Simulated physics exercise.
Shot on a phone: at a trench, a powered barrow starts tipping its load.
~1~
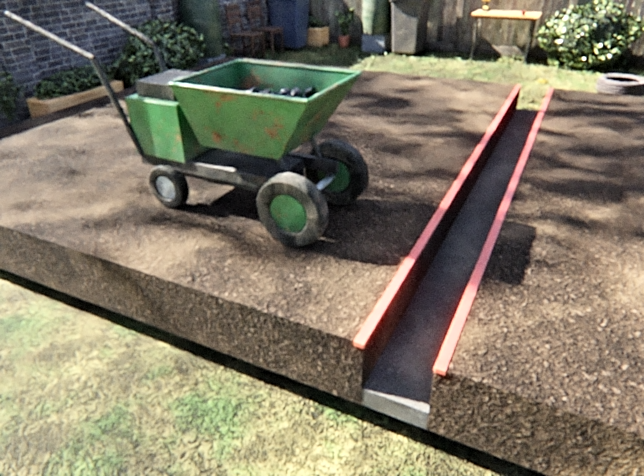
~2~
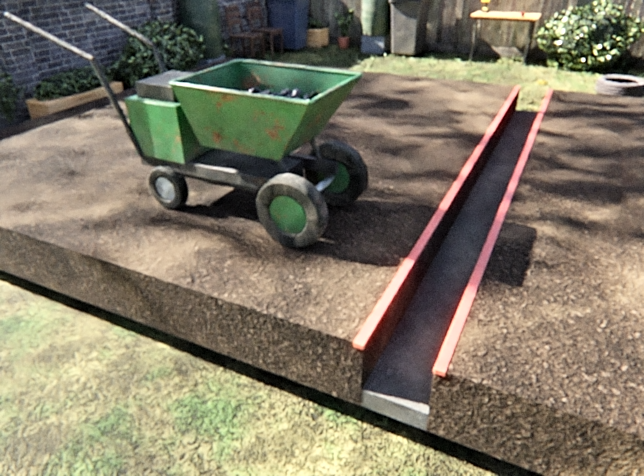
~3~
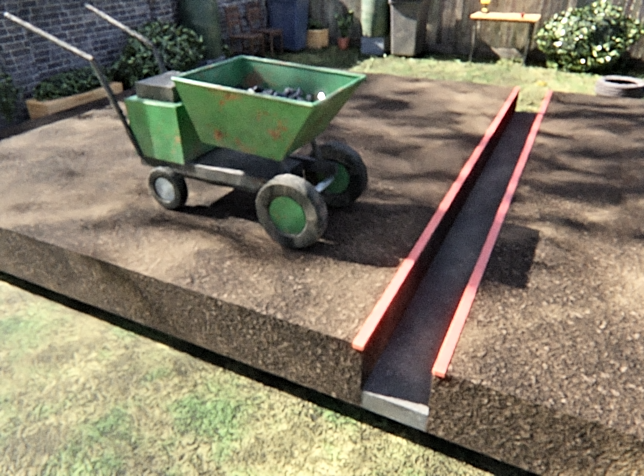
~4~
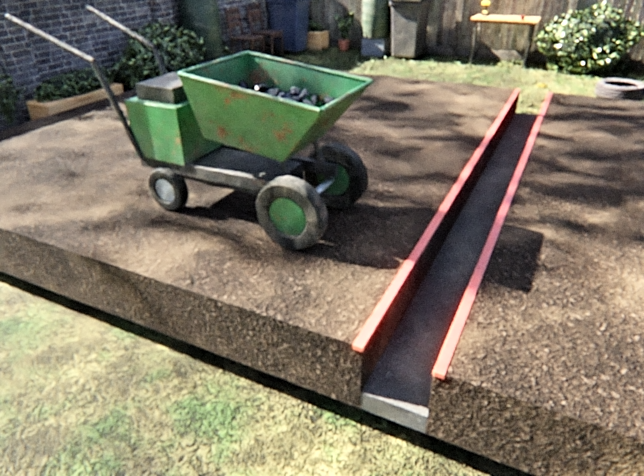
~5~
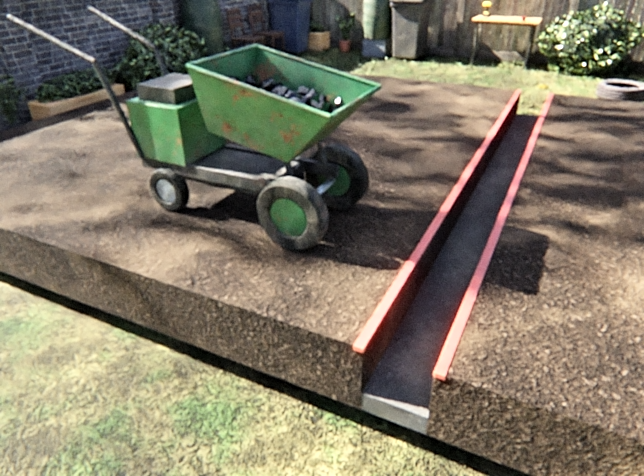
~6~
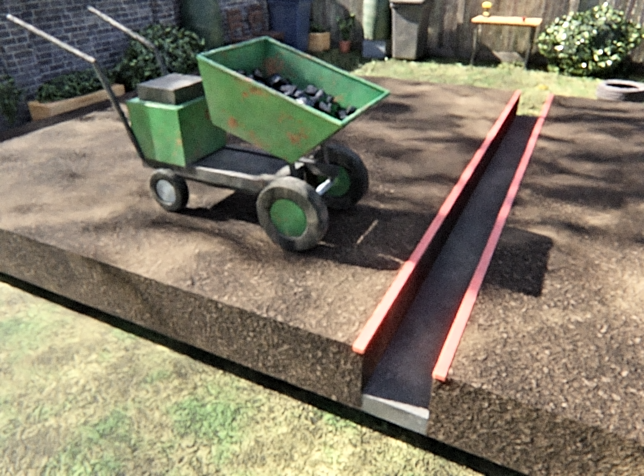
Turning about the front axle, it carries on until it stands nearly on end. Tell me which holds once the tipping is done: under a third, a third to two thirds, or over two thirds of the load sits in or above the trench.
Upwards of two thirds.
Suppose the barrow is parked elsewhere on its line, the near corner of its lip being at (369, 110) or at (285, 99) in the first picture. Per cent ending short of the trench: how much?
The first gives 0 %, the second 10 %.
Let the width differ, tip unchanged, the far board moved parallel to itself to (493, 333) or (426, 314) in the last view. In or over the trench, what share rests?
Close to 100 per cent in the first, close to 70 per cent in the second.
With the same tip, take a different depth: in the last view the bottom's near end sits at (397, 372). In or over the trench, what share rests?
70 %.
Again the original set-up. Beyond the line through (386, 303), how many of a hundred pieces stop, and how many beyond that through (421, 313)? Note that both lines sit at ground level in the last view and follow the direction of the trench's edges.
In order: 100 percent, then 50 percent.
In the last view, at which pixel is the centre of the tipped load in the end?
Last view, centre at rest - approx. (446, 284).
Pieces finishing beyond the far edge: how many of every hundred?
Roughly 0 in a hundred.
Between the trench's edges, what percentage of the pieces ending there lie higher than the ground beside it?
Close to 0 per cent.
Shortly afterwards, skip tipped steeply; the whole lot in the skip.
Next, skip tipped right over; all but a few in the skip; a little in or heaped over the trench; only a few falling.
Some moments later, skip tipped right over; near a quarter in the skip; only a few short of the trench; the bulk in or heaped over the trench.
In the end, skip tipped right over; the whole lot in or heaped over the trench; none at all beyond it.
